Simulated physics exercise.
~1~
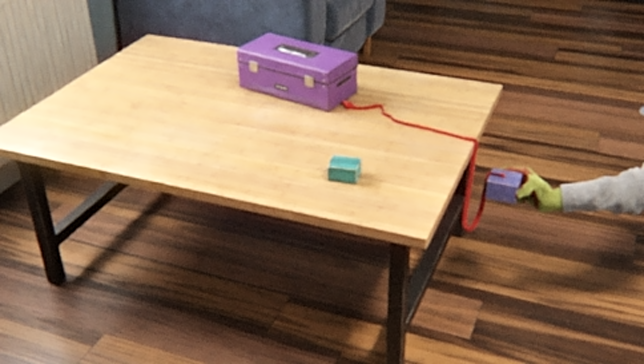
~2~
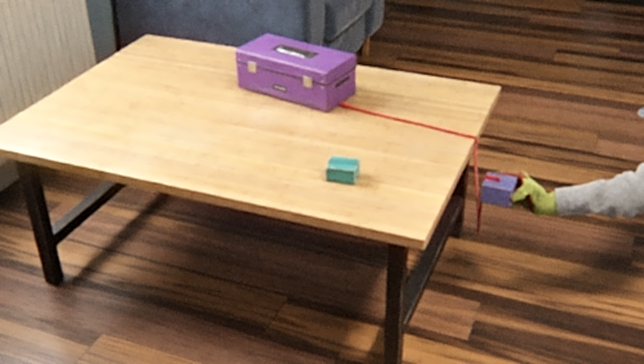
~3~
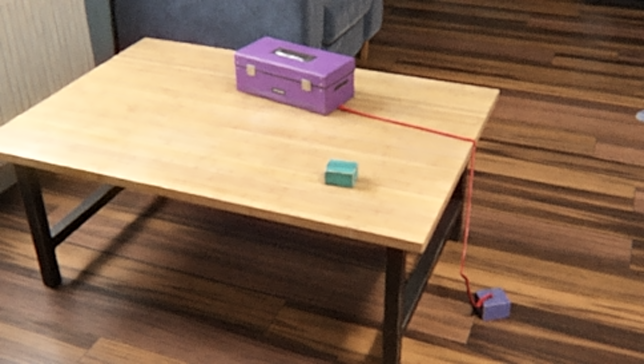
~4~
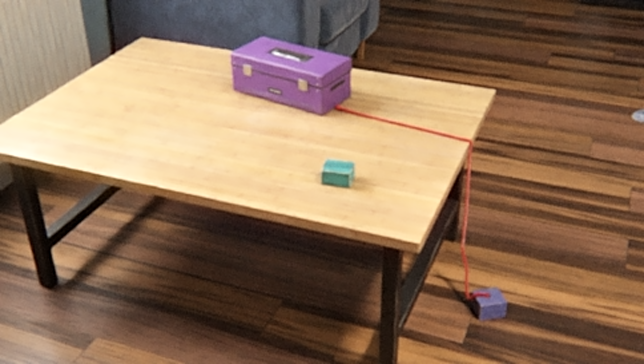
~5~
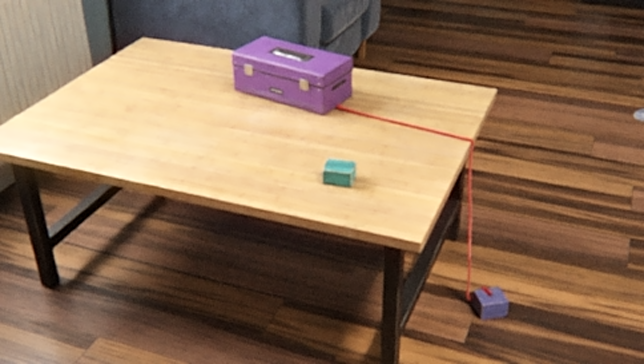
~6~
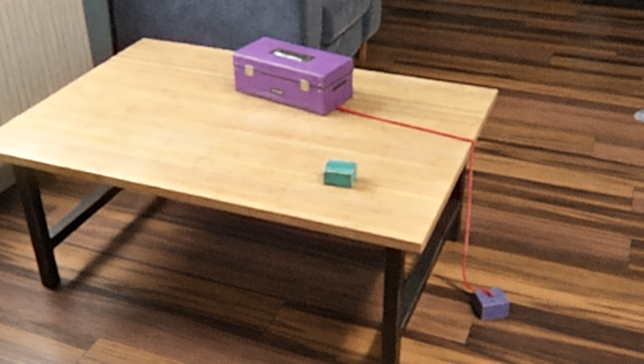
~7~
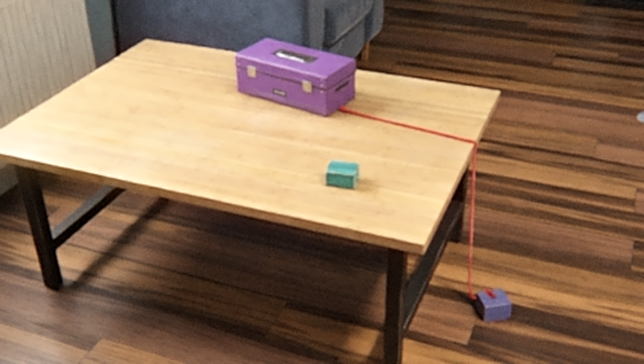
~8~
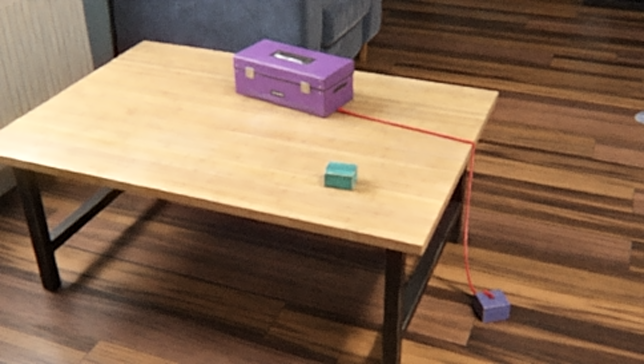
Blue block on a red ribbon dropping from a gloved hand to the floor, the purple toolbox and turquoise box staying put.
